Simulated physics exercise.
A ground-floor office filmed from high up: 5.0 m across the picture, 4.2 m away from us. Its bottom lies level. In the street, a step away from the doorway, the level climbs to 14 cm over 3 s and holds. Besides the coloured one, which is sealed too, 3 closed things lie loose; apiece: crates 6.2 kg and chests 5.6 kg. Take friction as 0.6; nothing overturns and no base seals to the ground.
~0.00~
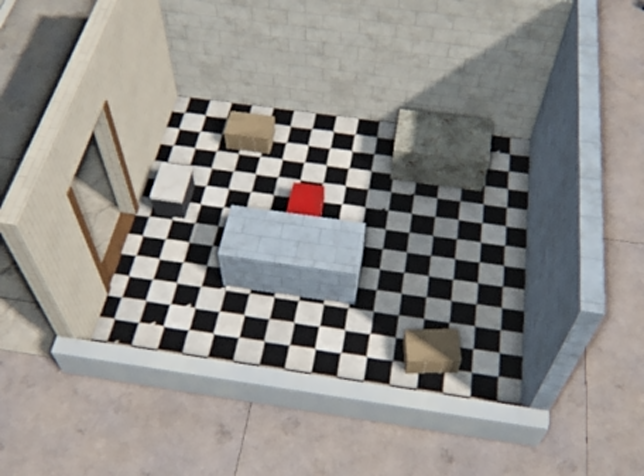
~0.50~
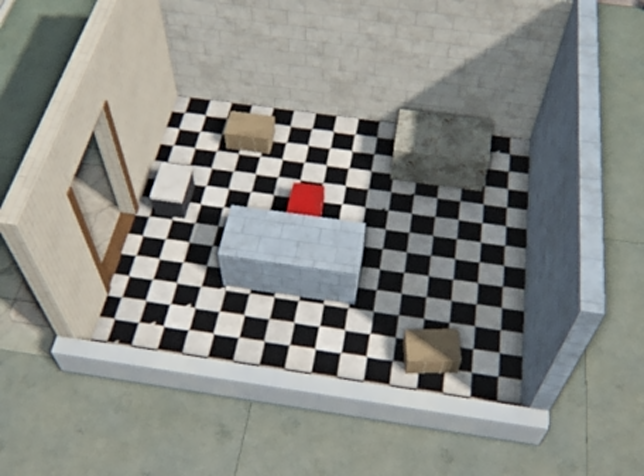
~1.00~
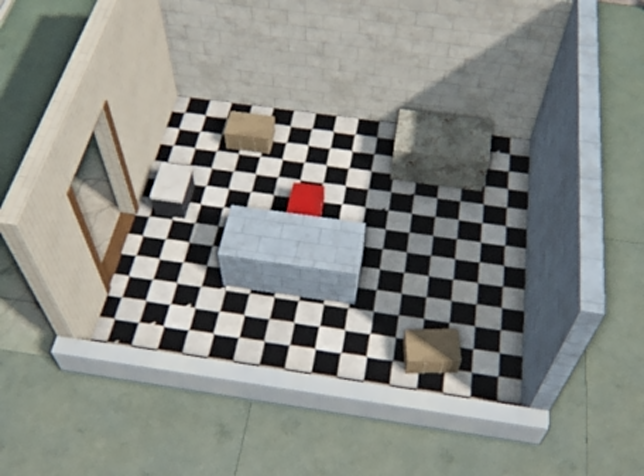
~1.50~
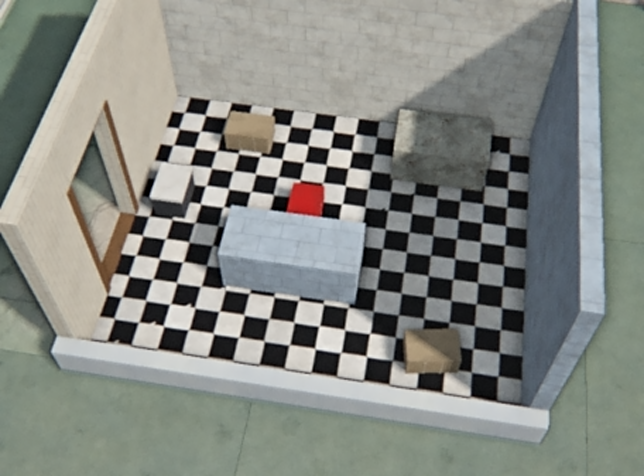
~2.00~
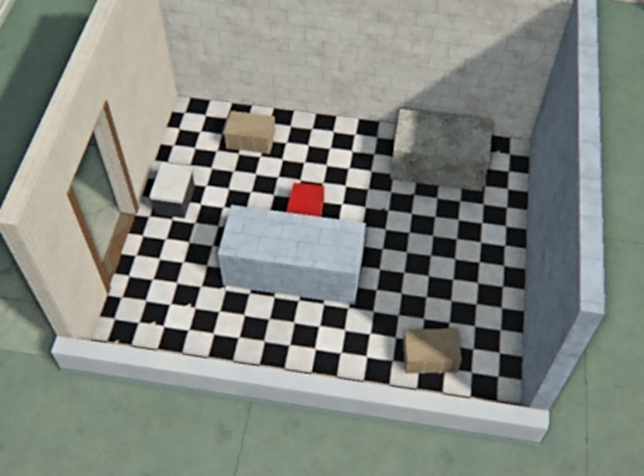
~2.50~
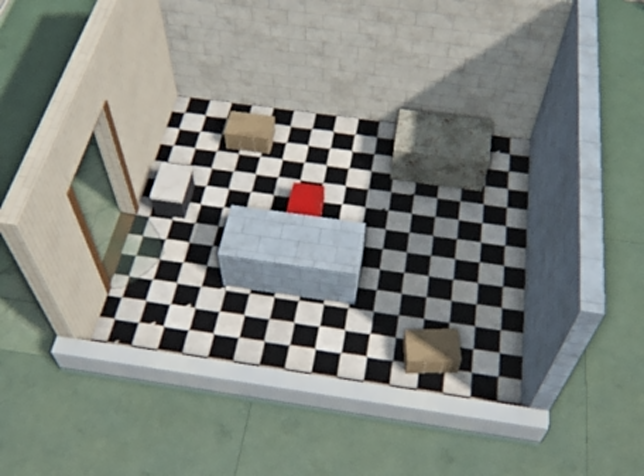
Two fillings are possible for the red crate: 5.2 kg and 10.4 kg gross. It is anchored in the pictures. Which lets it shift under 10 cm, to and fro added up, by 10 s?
For it, only the larger load is enough.
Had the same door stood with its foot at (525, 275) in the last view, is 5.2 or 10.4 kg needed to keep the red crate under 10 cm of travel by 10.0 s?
In that case neither load is enough.
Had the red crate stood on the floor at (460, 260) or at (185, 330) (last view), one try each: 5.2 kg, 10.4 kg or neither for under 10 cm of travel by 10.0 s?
In turn: The smaller is enough; neither holds.
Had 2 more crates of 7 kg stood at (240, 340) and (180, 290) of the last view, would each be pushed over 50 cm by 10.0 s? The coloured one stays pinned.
In turn: More, over.
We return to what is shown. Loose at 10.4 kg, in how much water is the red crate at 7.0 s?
About 2 cm.
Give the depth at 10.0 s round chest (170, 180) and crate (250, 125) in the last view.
Roughly 2 and 3 cm.
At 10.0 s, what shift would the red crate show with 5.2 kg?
About 30 cm.
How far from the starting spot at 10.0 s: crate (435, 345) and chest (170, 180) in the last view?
In turn: 5 cm, 20 cm.
After 3.5 s the red crate would be 0 cm from its start with 5.2 kg and 0 cm from its start with 10.4 kg; 0 cm of water round it then.
After 4.5 s the red crate would be 1 cm from its start with 5.2 kg and 0 cm from its start with 10.4 kg; 2 cm of water round it then.
After 7.0 s the red crate would be 24 cm from its start with 5.2 kg and 0 cm from its start with 10.4 kg; 2 cm of water round it then.
After 10.0 s the red crate would be 27 cm from its start with 5.2 kg and 0 cm from its start with 10.4 kg; 3 cm of water round it then.
